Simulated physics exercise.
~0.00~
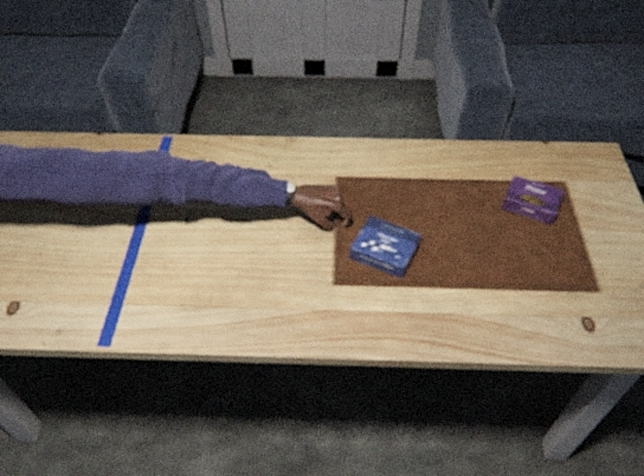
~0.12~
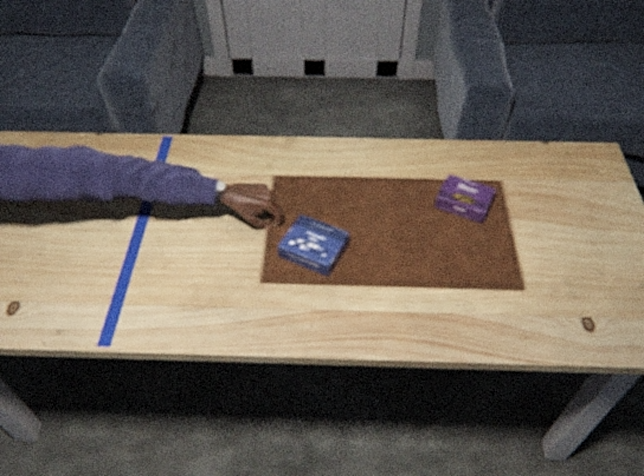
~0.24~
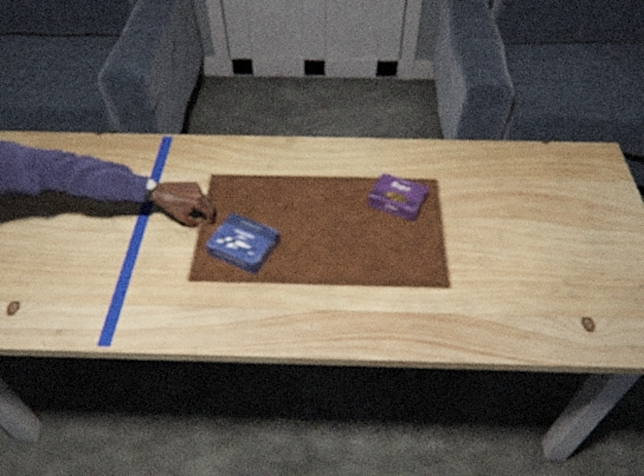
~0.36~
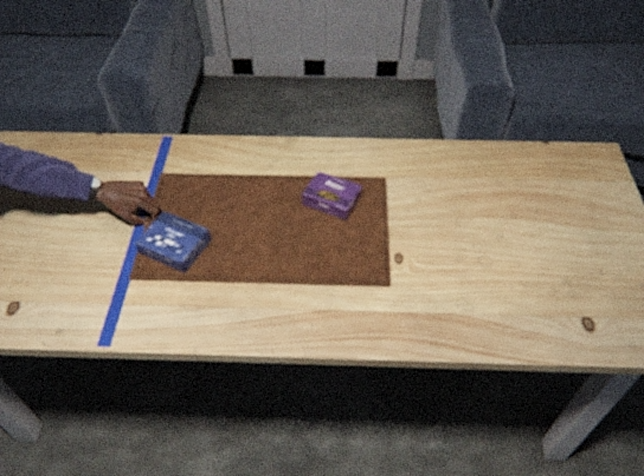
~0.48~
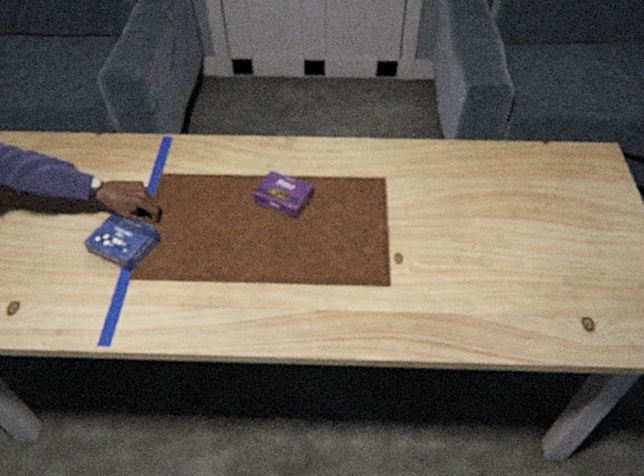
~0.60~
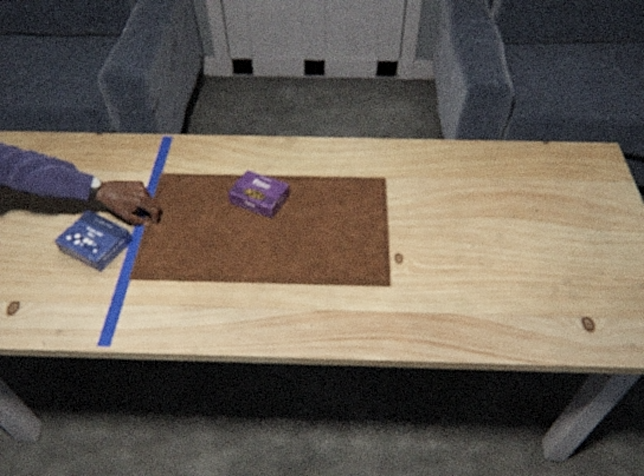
A hand in a purple sleeve pulled a brown cloth left across a wooden table, carrying a blue packet and a purple packet, and stopped at the blue tape. The blue packet slid off past the line, while the purple one slid but stayed on the cloth.
